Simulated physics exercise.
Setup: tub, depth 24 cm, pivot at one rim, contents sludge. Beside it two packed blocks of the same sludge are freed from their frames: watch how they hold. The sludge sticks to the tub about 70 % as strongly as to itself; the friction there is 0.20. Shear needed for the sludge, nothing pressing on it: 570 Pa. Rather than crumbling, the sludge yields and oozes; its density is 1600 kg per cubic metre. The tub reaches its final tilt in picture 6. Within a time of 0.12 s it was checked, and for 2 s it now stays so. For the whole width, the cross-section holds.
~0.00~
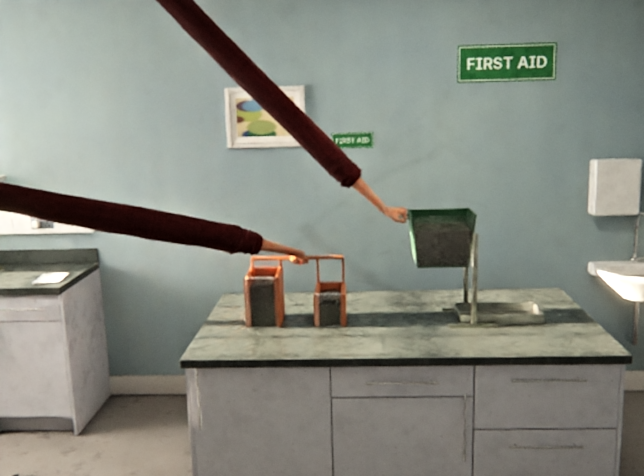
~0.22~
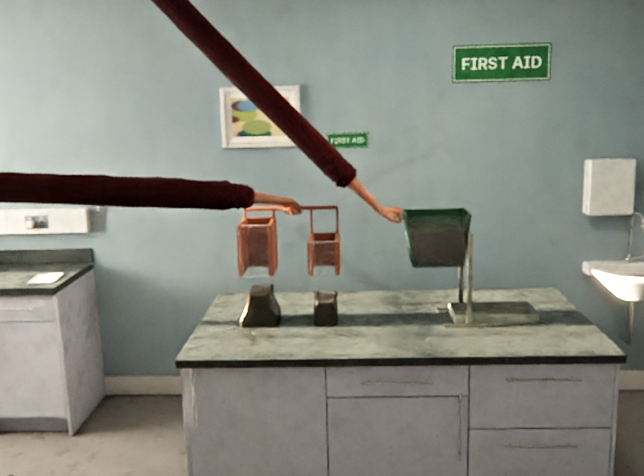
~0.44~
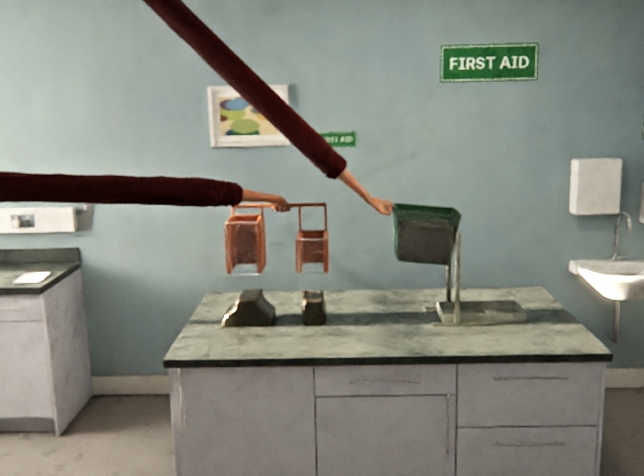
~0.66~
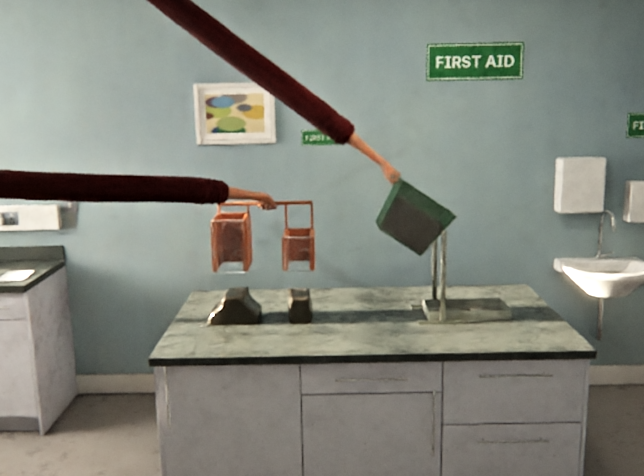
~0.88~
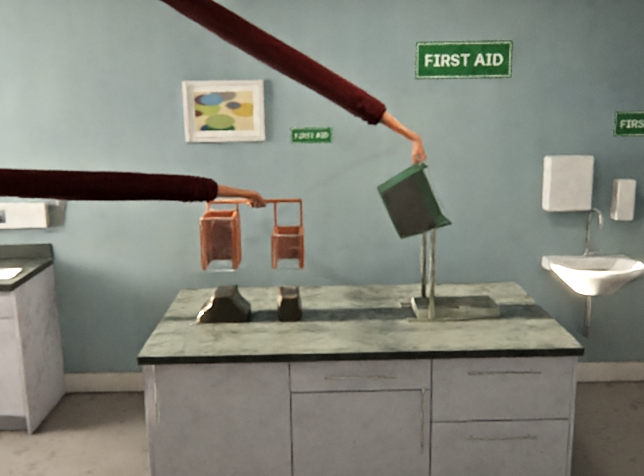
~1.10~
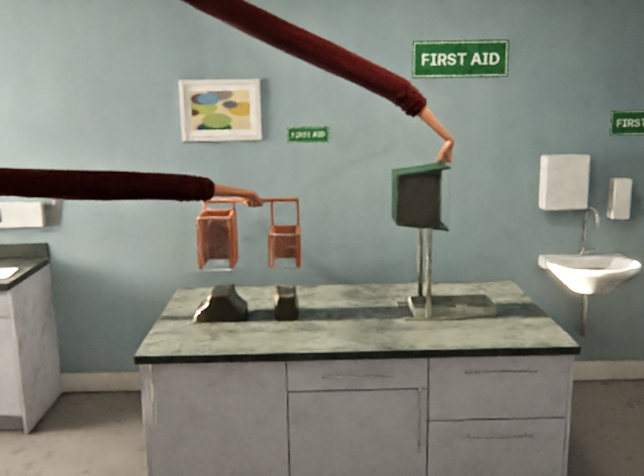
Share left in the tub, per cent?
43 per cent.
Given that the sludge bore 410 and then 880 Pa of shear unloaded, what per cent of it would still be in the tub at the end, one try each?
Respectively, close to 35 % and close to 60 %.
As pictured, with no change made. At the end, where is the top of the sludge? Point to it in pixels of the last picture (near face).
Close to pixel (412, 208).
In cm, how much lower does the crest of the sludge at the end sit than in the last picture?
14 cm.
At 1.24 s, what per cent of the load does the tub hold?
It comes to about 90 percent of the start.
After 1.24 s, the tub is at 90 degrees and holds 90 %.
After 1.41 s, the tub is at 90 degrees and holds 55 %.
After 1.58 s, the tub is at 90 degrees and holds 43 %.
After 1.75 s, the tub is at 90 degrees and holds 43 %.
After 3.10 s, at the end, the tub is at 90 degrees and holds 43 %.
